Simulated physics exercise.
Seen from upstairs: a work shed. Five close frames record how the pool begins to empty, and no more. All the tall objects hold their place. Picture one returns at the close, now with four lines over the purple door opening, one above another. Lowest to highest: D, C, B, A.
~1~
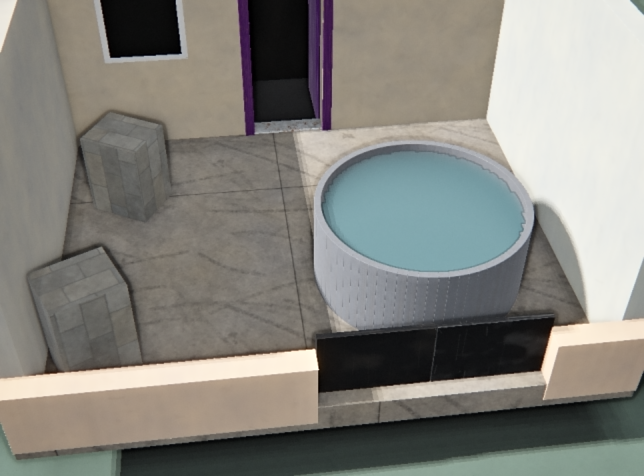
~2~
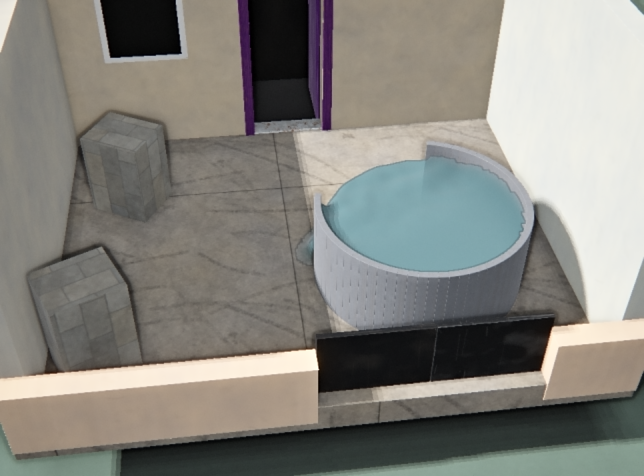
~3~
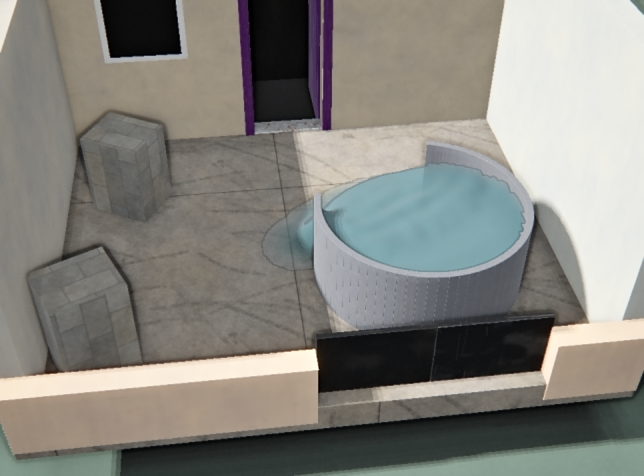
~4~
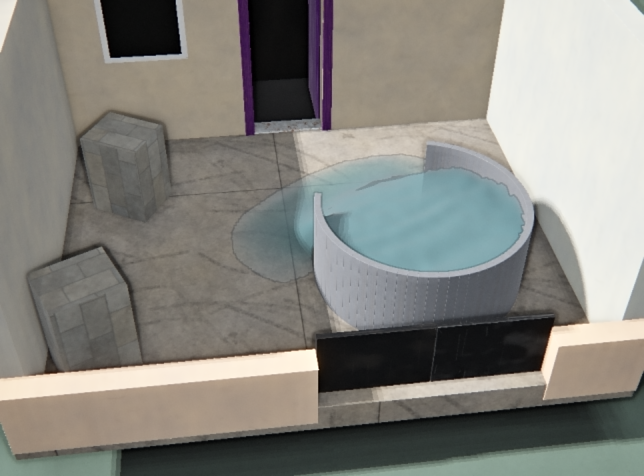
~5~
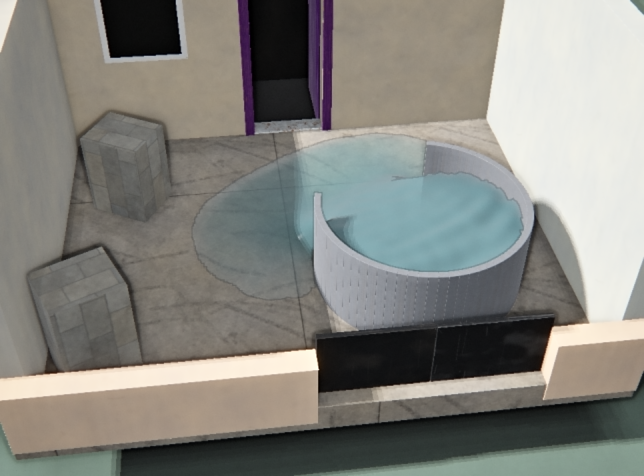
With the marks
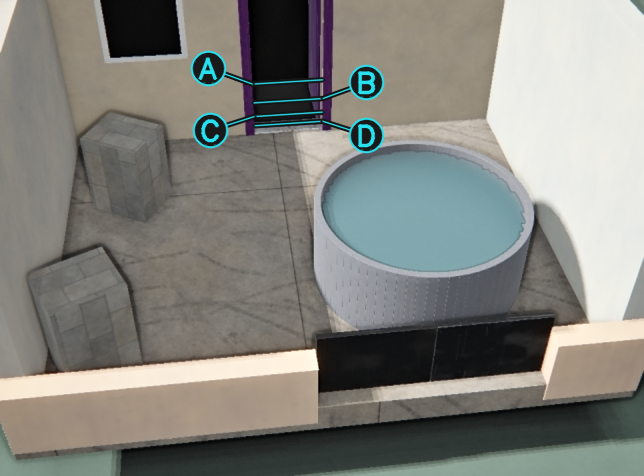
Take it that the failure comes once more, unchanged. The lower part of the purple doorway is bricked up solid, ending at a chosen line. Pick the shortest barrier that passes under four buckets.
Take B.
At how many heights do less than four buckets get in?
Two of the four.
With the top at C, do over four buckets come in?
Yes, it does.
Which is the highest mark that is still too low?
C it is.
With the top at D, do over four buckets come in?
Yes.
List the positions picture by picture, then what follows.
Water in the pool at rest, its middle at (423, 208); foot of the purple doorway at (289, 132); shut gate at (435, 334), in the first picture.
In the second picture, 2 % of the ground under water, visible out to (304, 258).
In the third picture, 7 % of the ground under water, visible out to (286, 245).
In the fourth picture, 15 % of the ground under water, visible out to (249, 259).
In the fifth picture, 28 % of the ground under water, visible out to (418, 141).
In cyan, A at (287, 81); B at (288, 100); C at (288, 114); D at (288, 123); from the bottom up D, C, B, A.
With A, nothing gets over.
With B, a splash gets over, under a bucket.
With C, about 11 bucketfuls get in.
With D, dozens of bucketfuls pour in.
